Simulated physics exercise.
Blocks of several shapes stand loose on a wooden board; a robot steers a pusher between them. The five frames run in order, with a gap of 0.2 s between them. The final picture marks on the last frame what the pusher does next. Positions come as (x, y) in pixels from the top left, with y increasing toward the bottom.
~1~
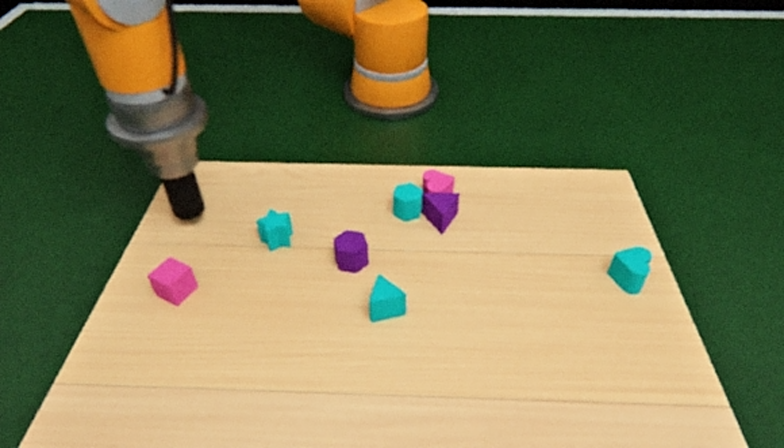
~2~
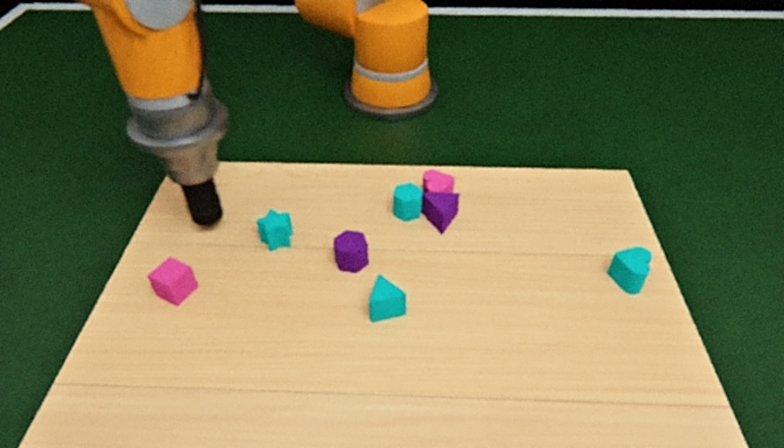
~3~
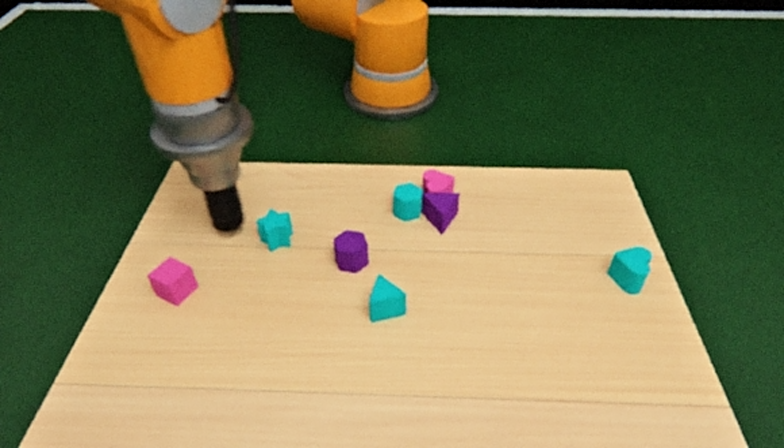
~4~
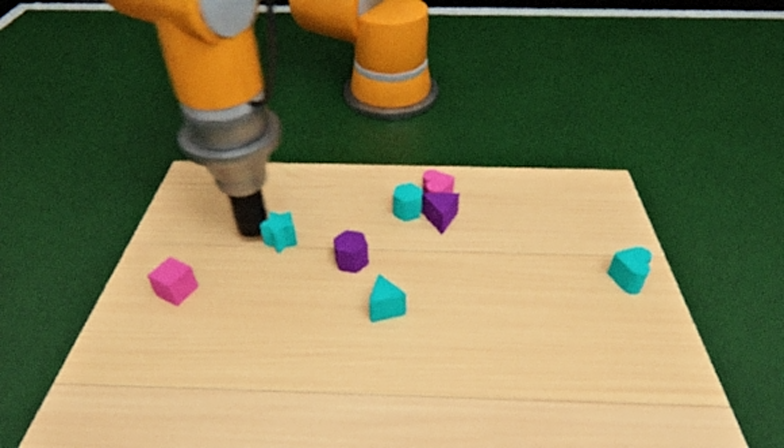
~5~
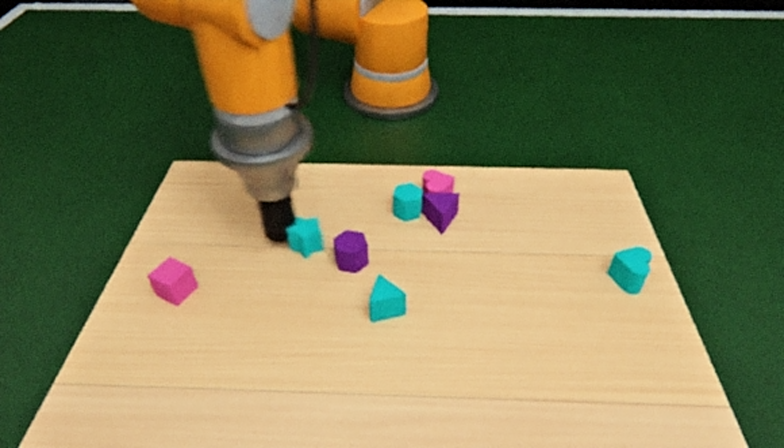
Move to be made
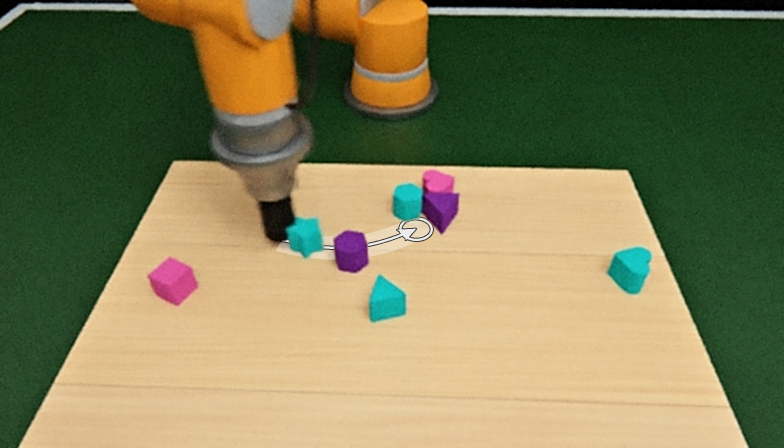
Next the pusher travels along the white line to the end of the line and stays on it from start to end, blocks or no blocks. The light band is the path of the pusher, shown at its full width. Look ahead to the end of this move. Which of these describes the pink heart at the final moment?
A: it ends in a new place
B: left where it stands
It's B.
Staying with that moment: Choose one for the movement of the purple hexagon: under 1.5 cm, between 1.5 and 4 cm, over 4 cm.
It gets moved over 4 cm.
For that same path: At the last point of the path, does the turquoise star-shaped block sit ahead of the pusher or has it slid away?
Beside or behind it.
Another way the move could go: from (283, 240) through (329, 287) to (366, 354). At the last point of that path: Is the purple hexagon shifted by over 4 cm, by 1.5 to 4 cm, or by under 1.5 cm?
Overall it shifts between 1.5 and 4 cm.
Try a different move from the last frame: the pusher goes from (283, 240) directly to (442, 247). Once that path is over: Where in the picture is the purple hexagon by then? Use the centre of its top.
Pixel (392, 258).
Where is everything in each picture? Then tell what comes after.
Pusher tip at (190, 211); block tops, turquoise star-shaped block at (274, 219); purple hexagon at (350, 241); turquoise hexagon at (408, 191); pink heart at (438, 180), in the first frame.
Pusher at (208, 216); blocks unchanged, in the second frame.
Pusher at (229, 222); blocks unchanged, in the third frame.
Pusher at (253, 227); turquoise star-shaped block at (278, 220), in the fourth frame.
Pusher at (281, 232); turquoise star-shaped block at (305, 226); purple hexagon at (350, 241); turquoise hexagon at (408, 191); pink heart at (438, 180), in the fifth frame.
Path on the board, from (283, 240) via (327, 248) and (374, 244), ending at (416, 229).
What follows on the original path. One third of the way, pusher at (327, 239); turquoise star-shaped block at (354, 231); purple hexagon at (371, 248), turned 40° clockwise.
Two thirds of the way, pusher at (374, 235); turquoise star-shaped block at (401, 230); purple hexagon at (395, 255), turned 95° clockwise.
At the end, pusher at (416, 221); turquoise star-shaped block at (423, 230), turned 50° clockwise; purple hexagon at (395, 255), turned 95° clockwise; turquoise hexagon at (408, 189); pink heart in place.
